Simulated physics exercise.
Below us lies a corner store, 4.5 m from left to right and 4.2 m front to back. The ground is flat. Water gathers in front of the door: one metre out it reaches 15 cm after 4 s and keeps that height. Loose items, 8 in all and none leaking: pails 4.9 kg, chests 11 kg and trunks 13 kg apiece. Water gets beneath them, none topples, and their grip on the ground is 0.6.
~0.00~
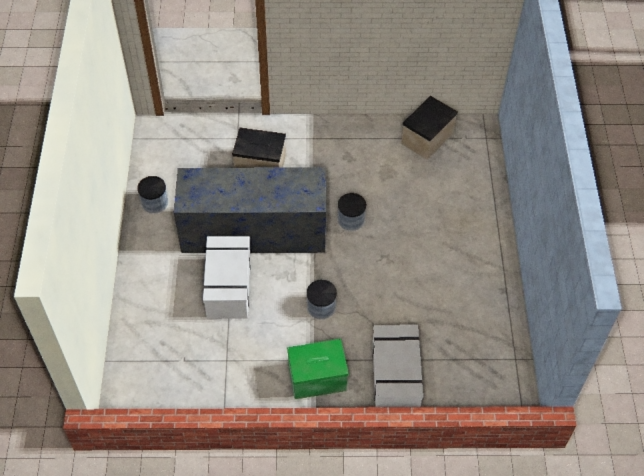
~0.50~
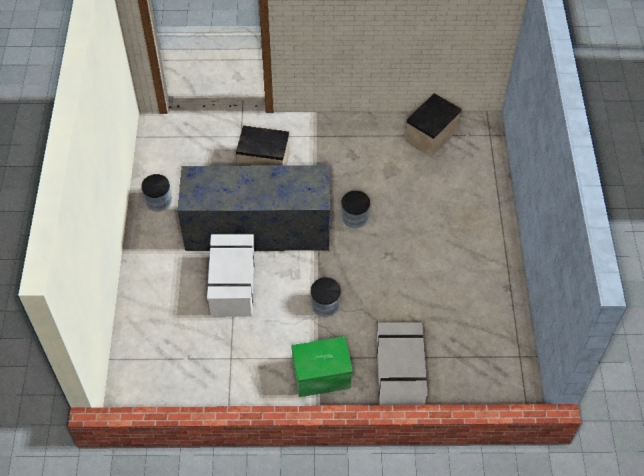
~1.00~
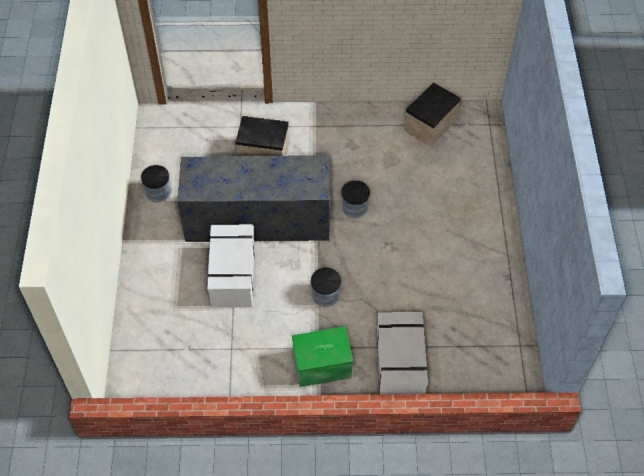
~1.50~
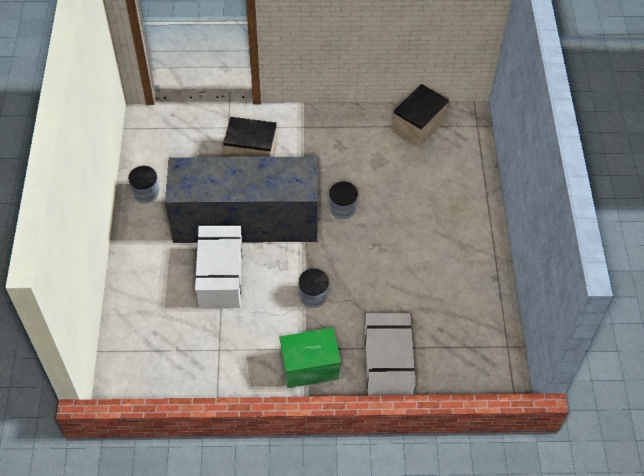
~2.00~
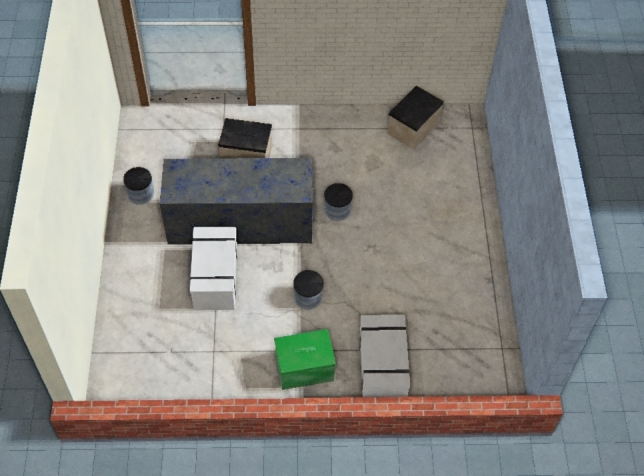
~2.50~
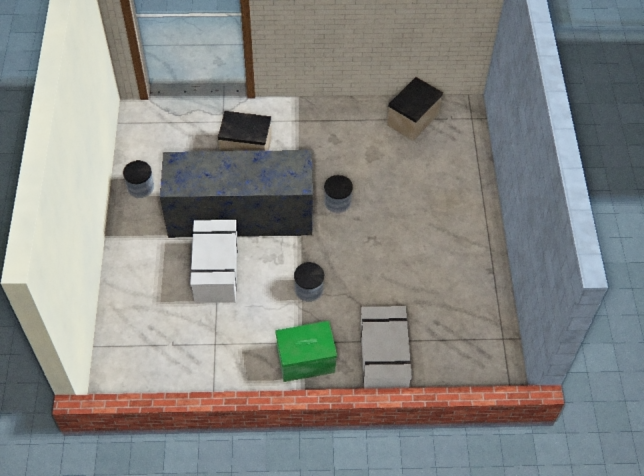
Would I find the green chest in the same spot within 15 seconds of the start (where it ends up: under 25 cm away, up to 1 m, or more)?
The green chest slides a little.
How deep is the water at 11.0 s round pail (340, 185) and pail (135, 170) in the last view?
Roughly 2 and 9 cm.
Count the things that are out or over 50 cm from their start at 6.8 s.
By then 2.
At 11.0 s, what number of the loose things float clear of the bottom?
I count 1.
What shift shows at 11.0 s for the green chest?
Roughly 5 cm by then.
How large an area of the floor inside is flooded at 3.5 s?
Roughly 1.5 m2.
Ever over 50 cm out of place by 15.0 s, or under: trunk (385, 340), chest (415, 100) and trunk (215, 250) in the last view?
In that order: Past it, more, under.
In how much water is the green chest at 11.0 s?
Roughly 4 cm.
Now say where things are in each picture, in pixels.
The green chest at (317, 360), on the bottom; 0.0 m2 under water; 0 of 8 have shifted, in the first picture.
The green chest at (322, 358), on the bottom; water covers 0.0 m2; 0 of 8 have shifted, in the second picture.
The green chest at (322, 348) rests on the ground; 0.0 m2 under water; 0 of 8 have shifted, in the third picture.
The green chest at (310, 349) rests on the ground; water covers 0.0 m2; 0 of 8 have shifted, in the fourth picture.
The green chest at (305, 351), on the bottom; 0.0 m2 under water; 0 of 8 have shifted, in the fifth picture.
The green chest at (306, 343), on the bottom; 0.2 m2 under water; 0 of 8 have shifted, in the sixth picture.
After 3.5 s the green chest is near (306, 343), 0.0 m from its start, aground; 0 afloat.
After 6.8 s the green chest is near (306, 343), 0.0 m from its start, aground; 0 afloat.
After 11.0 s the green chest is near (310, 341), 0.0 m from its start, aground; 1 afloat.
After 15.0 s the green chest is near (364, 324), 0.6 m from its start, afloat; 6 afloat.
